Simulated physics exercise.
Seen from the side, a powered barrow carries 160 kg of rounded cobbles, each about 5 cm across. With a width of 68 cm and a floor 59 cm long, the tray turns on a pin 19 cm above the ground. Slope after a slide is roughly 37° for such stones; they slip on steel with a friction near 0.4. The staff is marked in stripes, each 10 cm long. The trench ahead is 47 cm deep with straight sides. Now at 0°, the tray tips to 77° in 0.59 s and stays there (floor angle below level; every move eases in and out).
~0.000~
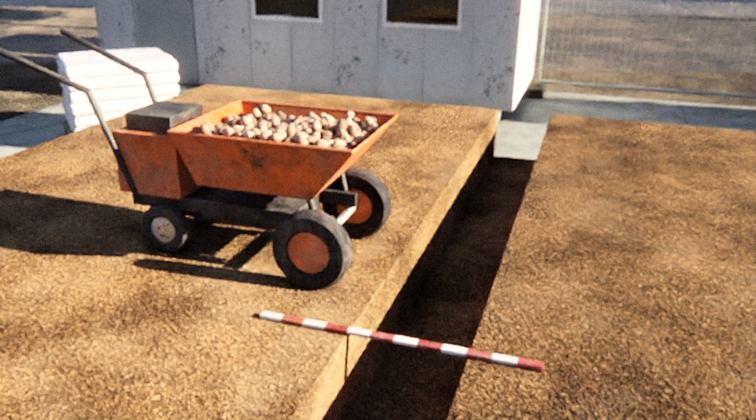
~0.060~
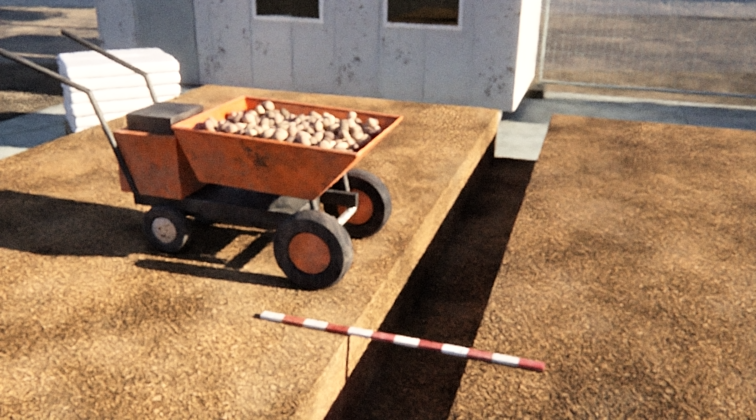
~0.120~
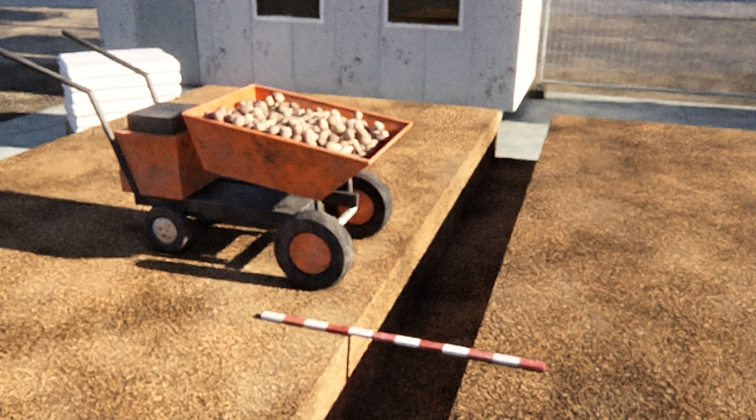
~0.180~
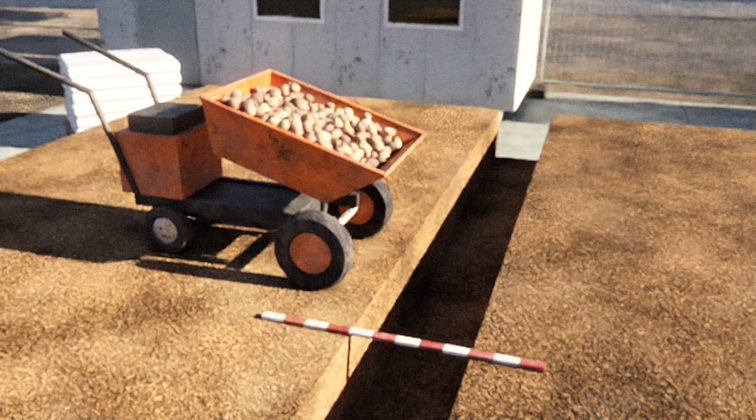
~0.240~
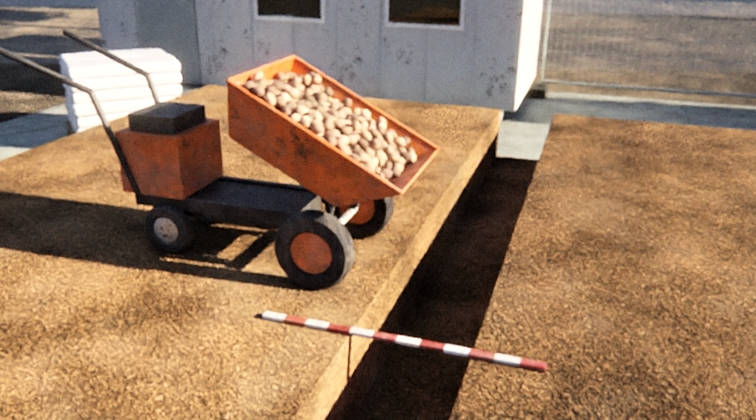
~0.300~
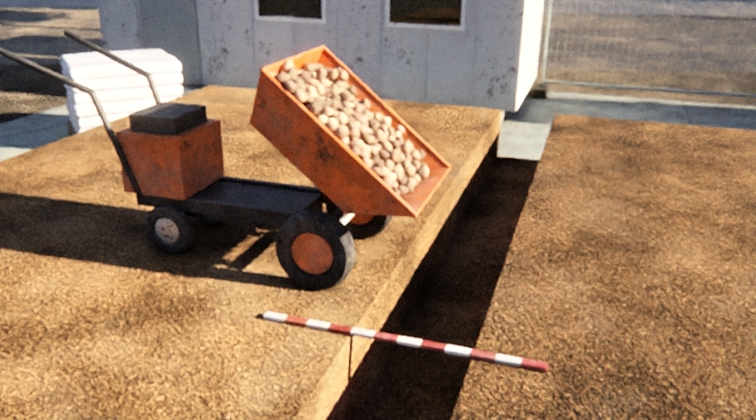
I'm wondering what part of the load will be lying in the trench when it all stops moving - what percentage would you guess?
I would guess about 61 per cent.
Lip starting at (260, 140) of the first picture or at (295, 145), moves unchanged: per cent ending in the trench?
I'd expect close to 80 per cent at the first and 95 per cent at the second.
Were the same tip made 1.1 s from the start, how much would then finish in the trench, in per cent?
It'd be some 80 per cent.
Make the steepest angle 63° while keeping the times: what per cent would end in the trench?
Roughly 55 per cent would end in the trench.
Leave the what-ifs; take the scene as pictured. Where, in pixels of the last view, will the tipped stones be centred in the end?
Around (478, 348).
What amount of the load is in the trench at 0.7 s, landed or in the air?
Close to 40 per cent has got there by then.
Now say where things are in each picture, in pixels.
Lip at (353, 152), floor tilted 0°, highest stones at (335, 123), in the first picture.
Lip at (358, 155), floor tilted 2°, highest stones at (318, 120); the stones move at 0.5 m/s on average, in the second picture.
Lip at (370, 163), floor tilted 8°, highest stones at (265, 105); the stones move at 1.0 m/s on average, in the third picture.
Lip at (385, 176), floor tilted 17°, highest stones at (275, 92); the stones move at 1.4 m/s on average, in the fourth picture.
The tray is at 28°, its lip at (402, 193); the top of the load is at (287, 80); the stones move at 1.7 m/s on average, in the fifth picture.
The tray is at 39°, its lip at (416, 216); the top of the load is at (312, 72); the stones move at 1.8 m/s on average, in the sixth picture.
After 0.4 s the floor is at 65°; 100 % in the tray; the foremost stones are at (443, 214).
After 0.7 s the floor is at 77°; 48 % in the tray, 38 % in the trench, 14 % past the trench; the foremost stones are at (526, 285).
After 1.0 s the floor is at 77°; 1 % in the tray, 60 % in the trench, 39 % past the trench; the foremost stones are at (753, 316).
After 3.0 s the floor is at 77°; 0 % in the tray, 61 % in the trench, 39 % past the trench; the foremost stones are past the picture's edge.
